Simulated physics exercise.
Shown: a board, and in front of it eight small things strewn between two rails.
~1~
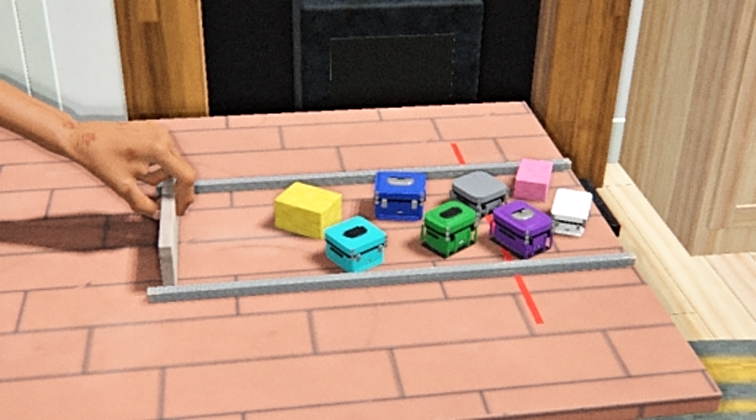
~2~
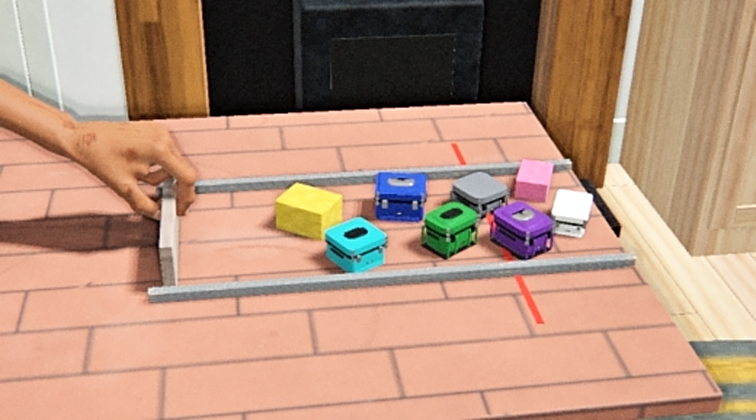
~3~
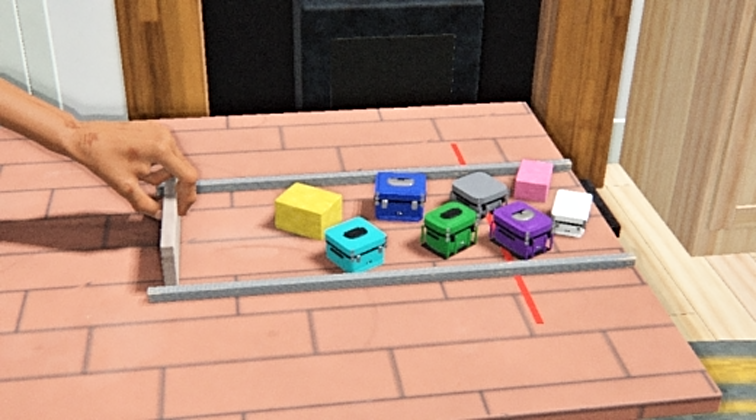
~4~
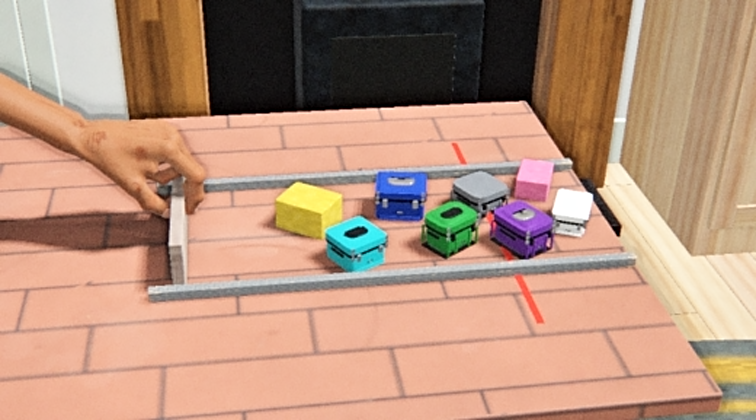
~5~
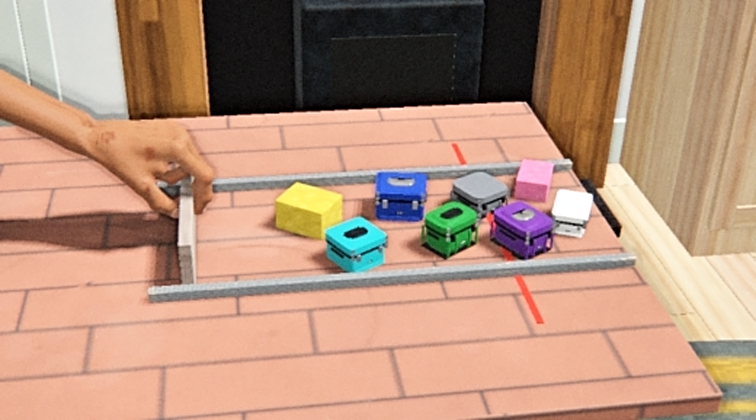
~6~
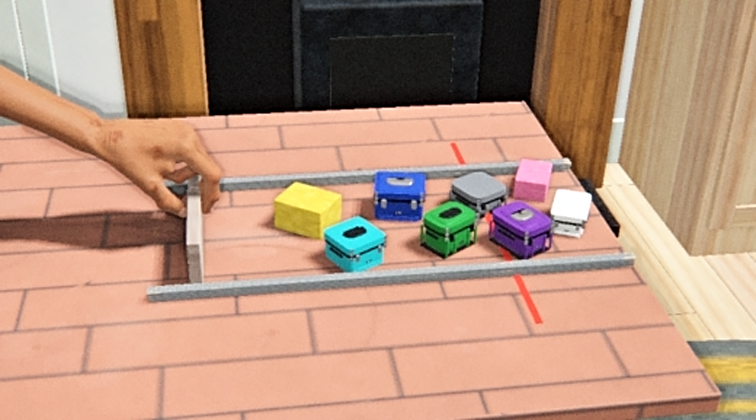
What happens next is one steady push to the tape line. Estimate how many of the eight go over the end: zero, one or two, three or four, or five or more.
My estimate: One or two.
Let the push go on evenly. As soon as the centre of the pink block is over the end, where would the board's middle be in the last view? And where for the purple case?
The middle is at (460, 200) when it's the pink block, and at (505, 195) when it's the purple case.
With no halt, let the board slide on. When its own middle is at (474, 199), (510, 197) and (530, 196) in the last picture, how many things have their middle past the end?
Counts: 2, 4, 4.
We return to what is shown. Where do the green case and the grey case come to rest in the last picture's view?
Green case: (562, 219); grey case: (584, 185).
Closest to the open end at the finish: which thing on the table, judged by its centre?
The one you want is the grey case.
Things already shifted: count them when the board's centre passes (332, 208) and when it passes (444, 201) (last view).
The number moved is 3 and then 8.
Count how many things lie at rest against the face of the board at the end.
Total: 2.
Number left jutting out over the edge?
The tally is 2.
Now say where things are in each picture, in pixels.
White case (571, 214); pink block (533, 180); purple case (521, 230); board (170, 219); tape (490, 220), in the first frame.
Pink block (534, 180); turquoise case (355, 247), in the second frame.
Purple case (522, 230); yellow block (309, 212), in the third frame.
White case (571, 214); blue case (401, 196), in the fourth frame.
Pink block (534, 180); board (188, 217), in the fifth frame.
White case (570, 215); pink block (533, 180); purple case (521, 230); board (196, 216); tape (490, 220), in the sixth frame.
Early on, none off yet; white case at rest near (570, 215); pink block at rest near (533, 180); purple case at rest near (521, 230).
A while later, none off yet; white case at rest near (570, 215); pink block moving near (541, 178); purple case moving near (529, 228).
Finally, the number that fall off is one or two; lost, pink block and white case.
